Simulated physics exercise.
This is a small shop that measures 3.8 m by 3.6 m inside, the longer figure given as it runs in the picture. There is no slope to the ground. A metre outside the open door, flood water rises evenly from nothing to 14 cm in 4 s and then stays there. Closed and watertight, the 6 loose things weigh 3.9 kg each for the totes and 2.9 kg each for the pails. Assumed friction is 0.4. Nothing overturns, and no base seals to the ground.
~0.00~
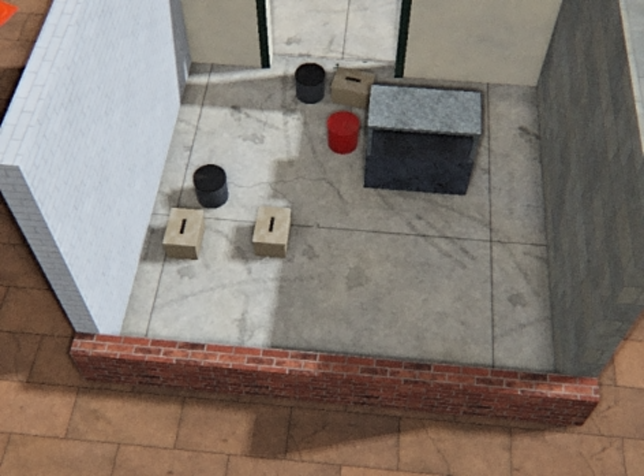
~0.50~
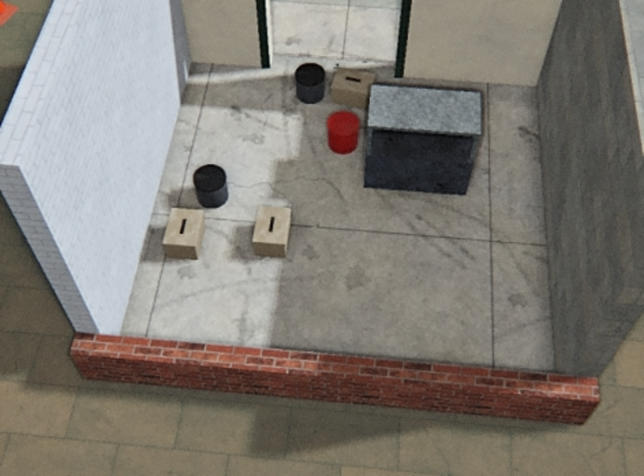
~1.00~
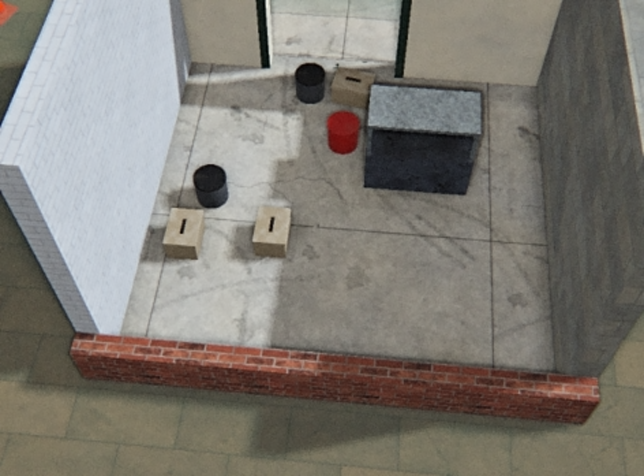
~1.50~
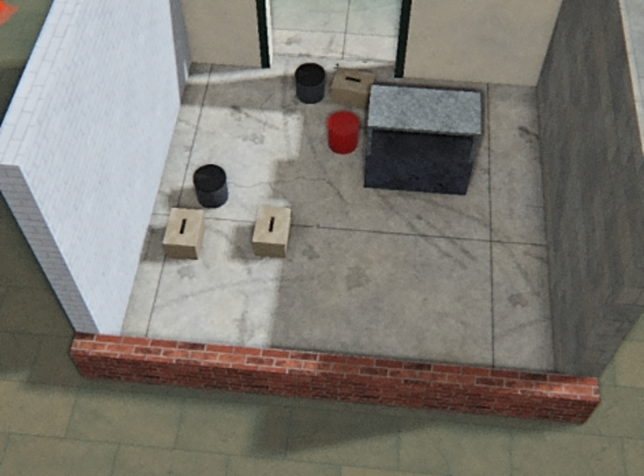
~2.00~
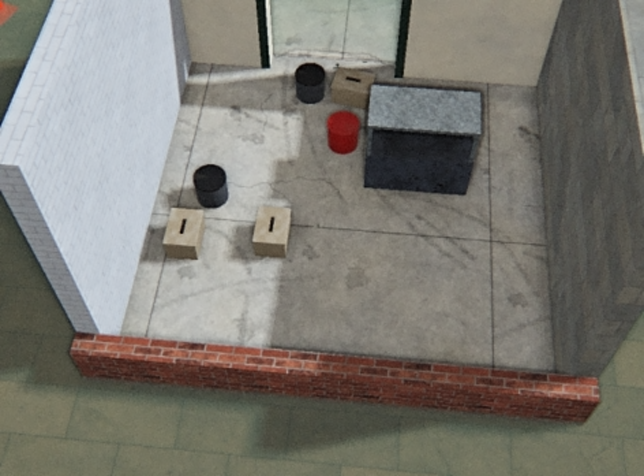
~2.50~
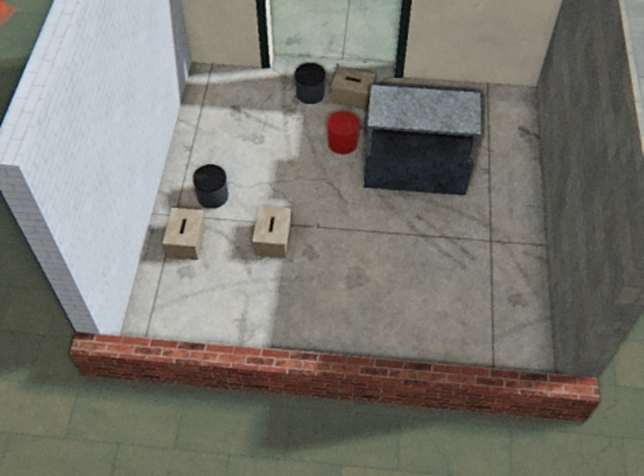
A small walled shop with pails, boxes and a dark counter staying still while the paving outside shifts from orange-brown to murky green.
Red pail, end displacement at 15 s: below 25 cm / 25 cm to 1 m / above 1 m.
Above 1 m.
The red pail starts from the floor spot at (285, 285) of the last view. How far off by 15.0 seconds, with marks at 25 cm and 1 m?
Looks like it is swept a long way.
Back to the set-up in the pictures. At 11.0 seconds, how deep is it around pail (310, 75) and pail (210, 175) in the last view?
Close to 9 and 9 centimetres.
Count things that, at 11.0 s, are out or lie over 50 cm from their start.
My count gives 4.
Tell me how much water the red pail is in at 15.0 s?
Roughly 9 cm at that moment.
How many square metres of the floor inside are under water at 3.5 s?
I'd estimate close to 1.0 m2.
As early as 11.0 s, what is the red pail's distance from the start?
About 200 cm.
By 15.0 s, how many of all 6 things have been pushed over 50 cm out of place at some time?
6.
After 3.5 s the red pail is near (343, 123), 0.0 m from its start, aground; 0 afloat.
After 6.8 s the red pail is near (370, 276), 1.8 m from its start, aground; 3 afloat.
After 11.0 s the red pail is near (456, 276), 2.0 m from its start, afloat; 6 afloat.
After 15.0 s the red pail is near (488, 177), 1.5 m from its start, afloat; 6 afloat.
